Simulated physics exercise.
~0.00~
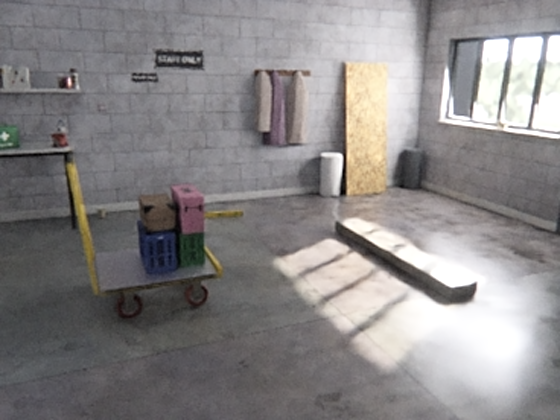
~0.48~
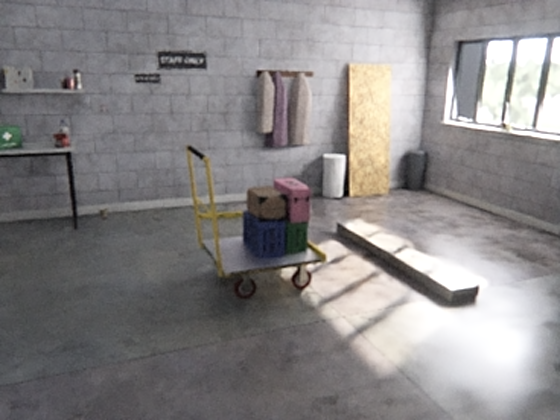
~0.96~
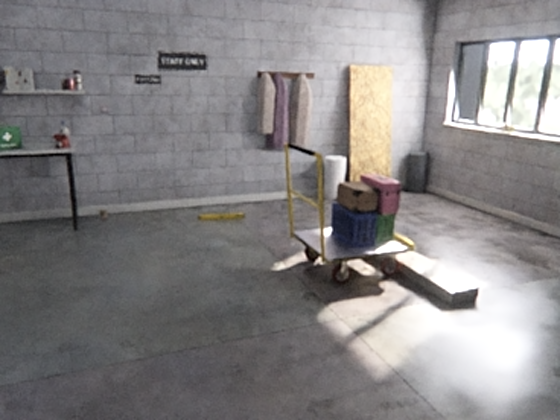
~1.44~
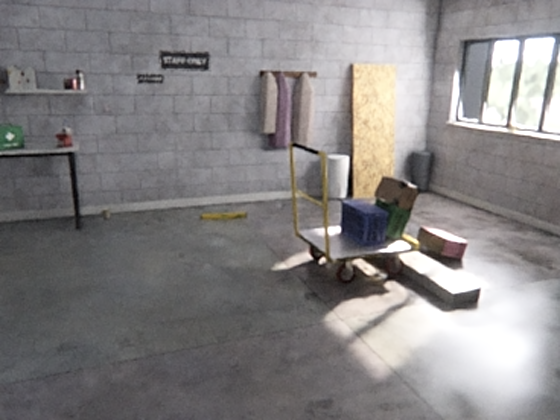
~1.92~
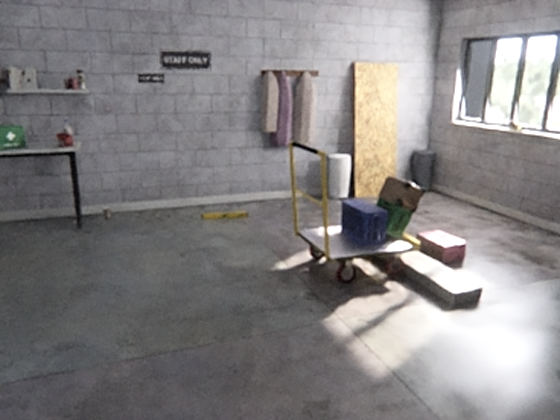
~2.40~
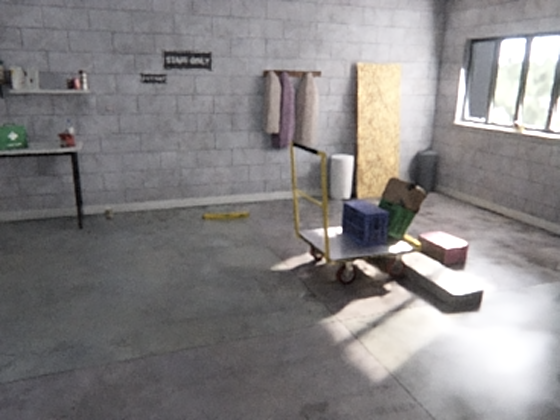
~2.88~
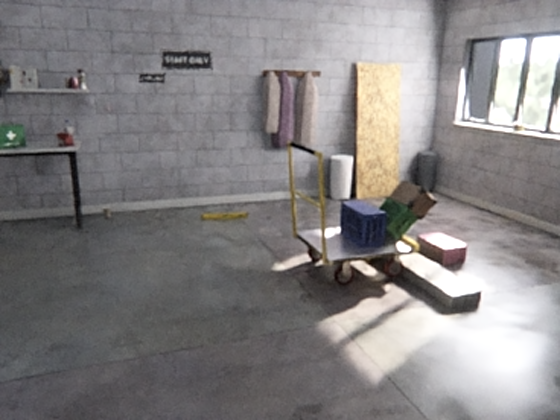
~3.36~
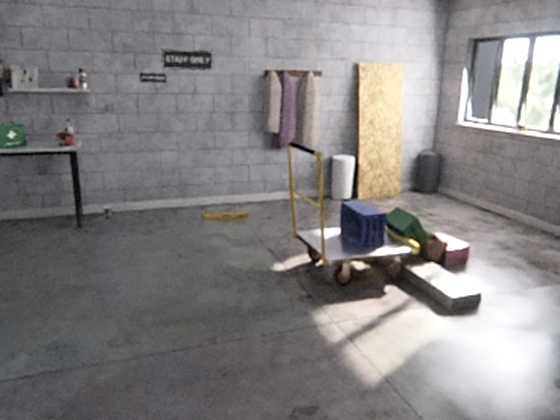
Grey block-walled storeroom, a loaded trolley rolling right into a kerb and spilling two boxes and a green crate, blue crate staying aboard.
